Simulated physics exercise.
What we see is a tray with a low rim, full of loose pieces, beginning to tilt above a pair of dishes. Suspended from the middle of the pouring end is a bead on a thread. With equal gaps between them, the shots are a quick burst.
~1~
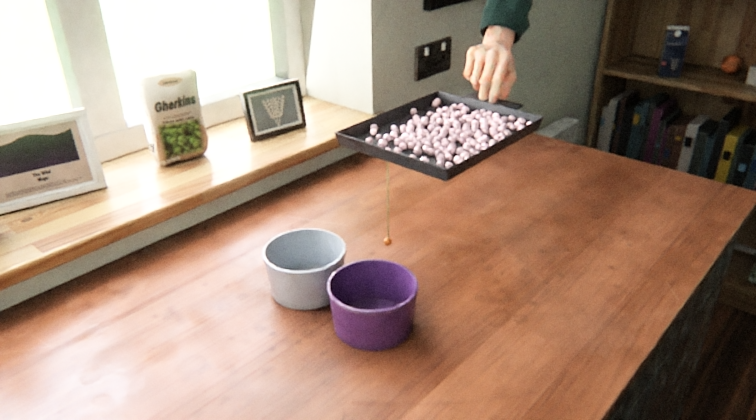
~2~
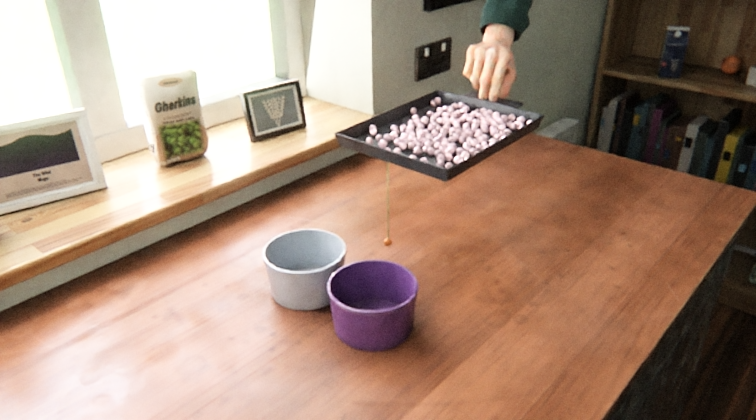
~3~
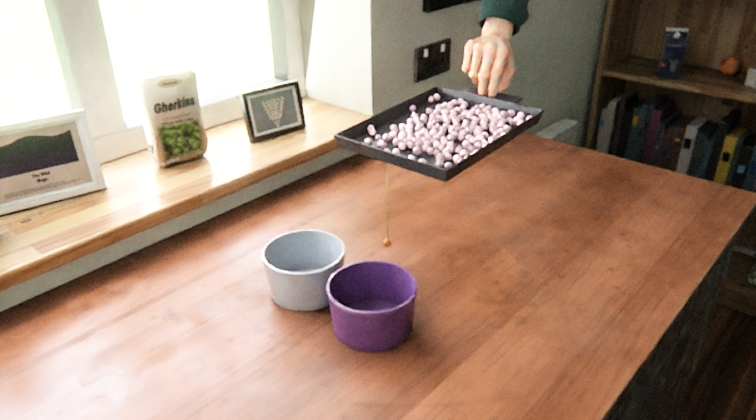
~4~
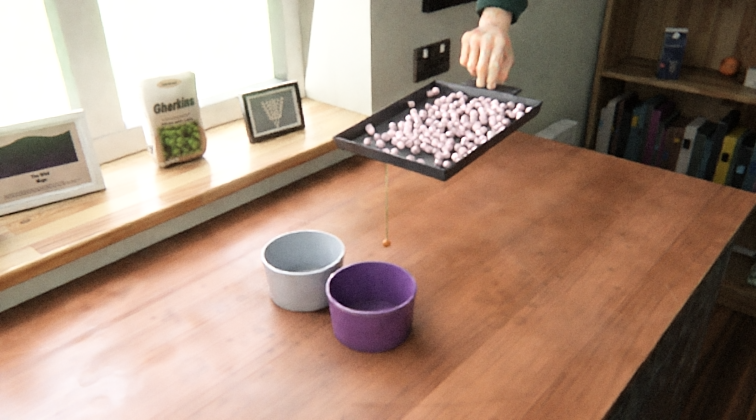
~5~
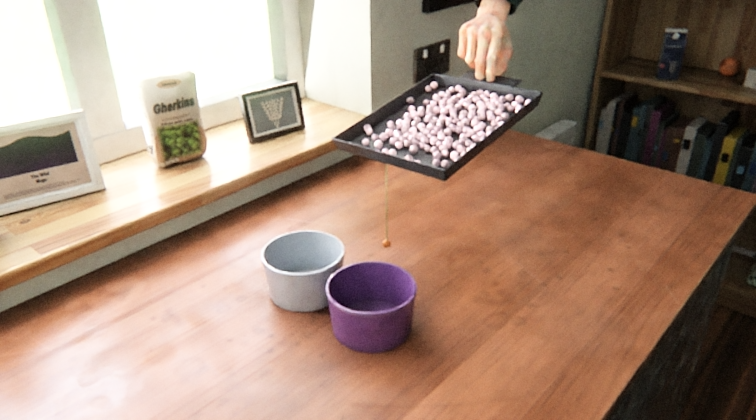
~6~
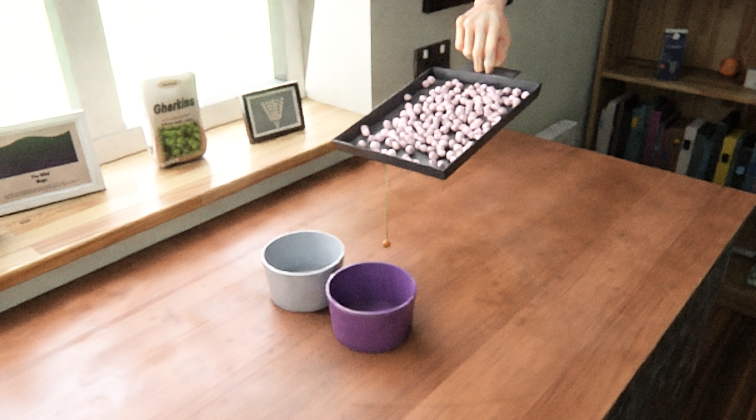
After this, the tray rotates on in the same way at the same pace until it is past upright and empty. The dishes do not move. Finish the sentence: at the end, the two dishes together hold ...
... more than half of the load.
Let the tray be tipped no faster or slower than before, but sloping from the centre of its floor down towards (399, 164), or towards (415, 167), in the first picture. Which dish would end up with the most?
First try: The dish to the right; second try: The dish to the right.
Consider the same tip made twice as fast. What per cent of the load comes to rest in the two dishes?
I'd put it near 90 per cent.
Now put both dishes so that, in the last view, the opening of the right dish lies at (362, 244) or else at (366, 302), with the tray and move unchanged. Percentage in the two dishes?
About 50 per cent first, then about 20 per cent.
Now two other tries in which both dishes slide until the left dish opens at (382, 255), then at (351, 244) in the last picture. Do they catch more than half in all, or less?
At place one the minor share; at place two the bulk.
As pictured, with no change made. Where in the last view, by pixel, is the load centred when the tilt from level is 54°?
(383, 134).
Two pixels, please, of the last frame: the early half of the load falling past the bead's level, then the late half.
Around (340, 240) and then (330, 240).
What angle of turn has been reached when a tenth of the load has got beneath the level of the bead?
Around 70° at that moment.
Soon after the last picture, tray tipped steeply; nearly all on the tray; a stray few in the left dish; a stray few outside both; a stray few in the air.
A little later, tray tipped right over; a small part on the tray; about a quarter in the right dish; about half in the left dish; a small part outside both; a small part in the air.
Later still, tray tipped past a quarter turn; about a quarter in the right dish; about two thirds in the left dish; about a quarter outside both.
By the end, tray tipped past a quarter turn; about a quarter in the right dish; about two thirds in the left dish; about a quarter outside both.
